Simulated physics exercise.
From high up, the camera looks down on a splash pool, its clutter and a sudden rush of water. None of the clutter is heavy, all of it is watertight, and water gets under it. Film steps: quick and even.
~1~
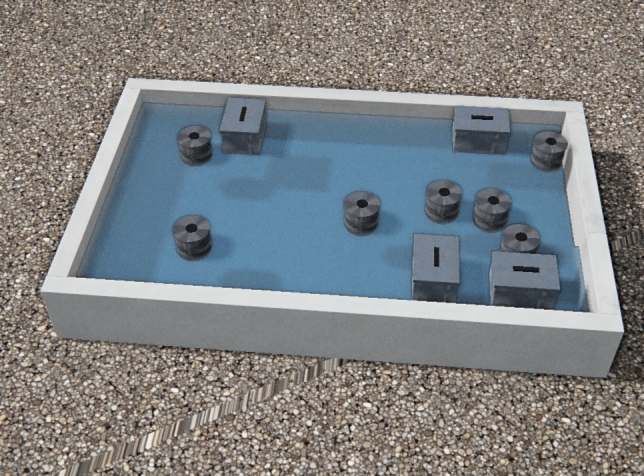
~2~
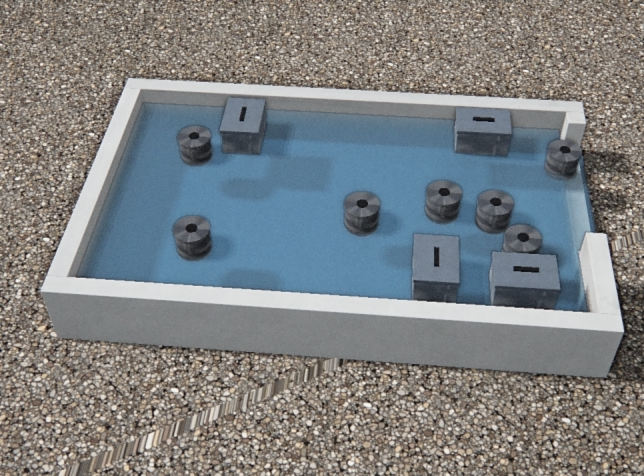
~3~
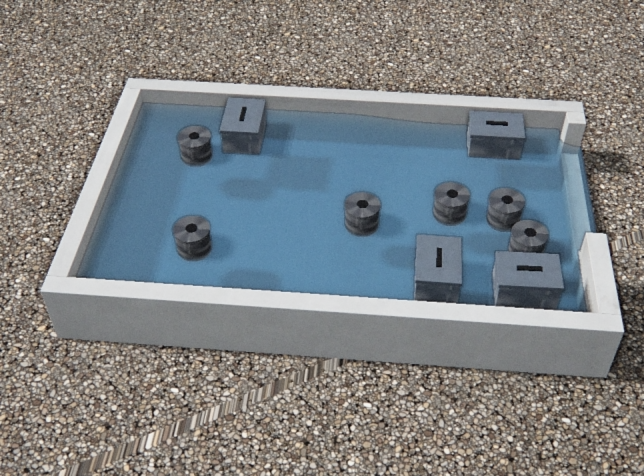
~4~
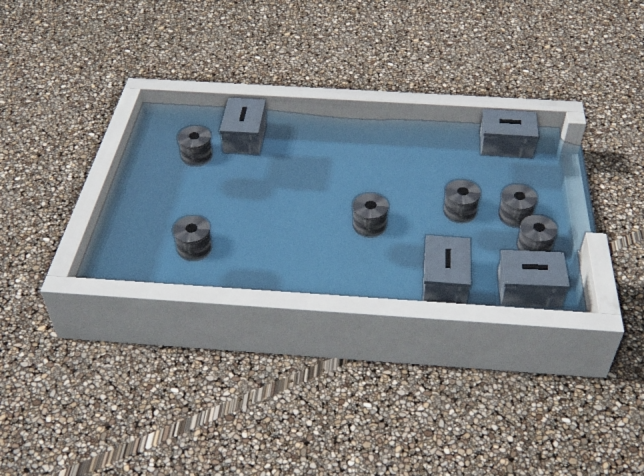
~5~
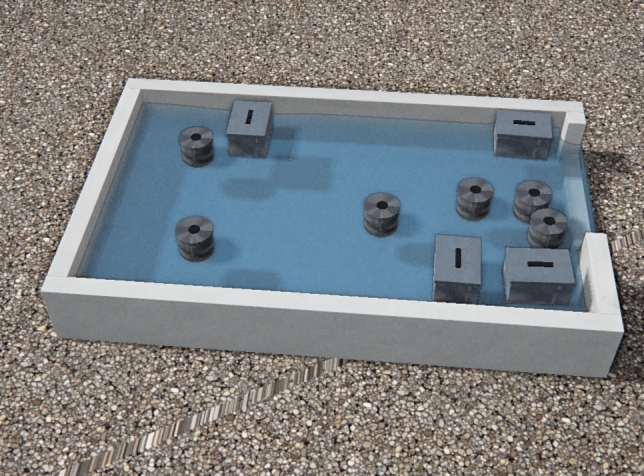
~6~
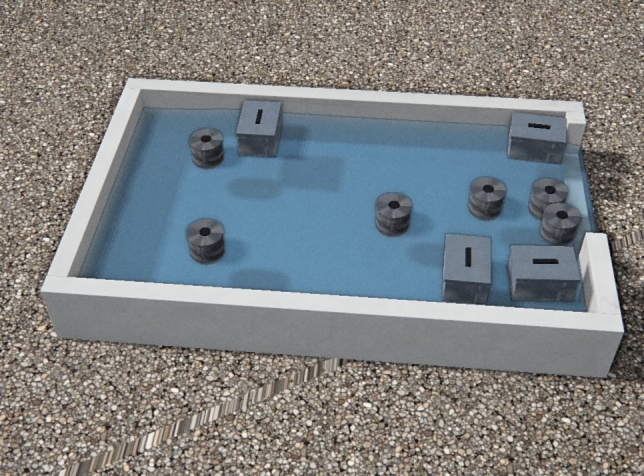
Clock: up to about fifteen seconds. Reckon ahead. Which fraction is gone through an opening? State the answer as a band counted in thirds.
Answer: Between one and two thirds.
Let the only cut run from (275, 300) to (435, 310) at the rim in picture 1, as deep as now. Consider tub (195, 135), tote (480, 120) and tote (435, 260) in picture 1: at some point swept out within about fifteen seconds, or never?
In the order given: Retained, retained, flushed out.
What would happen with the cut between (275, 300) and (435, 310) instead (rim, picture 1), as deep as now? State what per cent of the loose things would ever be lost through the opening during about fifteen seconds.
I'd say some 20 in a hundred.
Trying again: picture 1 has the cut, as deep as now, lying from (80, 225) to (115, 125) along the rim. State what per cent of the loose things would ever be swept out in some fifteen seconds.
That comes to 20 per cent of the things.
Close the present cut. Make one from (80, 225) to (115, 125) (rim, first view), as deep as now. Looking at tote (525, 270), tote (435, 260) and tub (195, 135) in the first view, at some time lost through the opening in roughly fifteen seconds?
Ordered result: Retained / retained / exited.
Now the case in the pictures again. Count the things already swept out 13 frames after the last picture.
4 in all.
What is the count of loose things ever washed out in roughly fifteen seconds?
5.
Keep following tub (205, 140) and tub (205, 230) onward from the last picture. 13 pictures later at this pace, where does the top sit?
My guess is close to (233, 147), then close to (244, 241).
A moment on, 4 of 11 are out; 7 afloat.
Next, 4 of 11 are out; 7 afloat.
Later, 5 of 11 are out; 6 afloat.
In the end, 5 of 11 are out; 6 afloat.
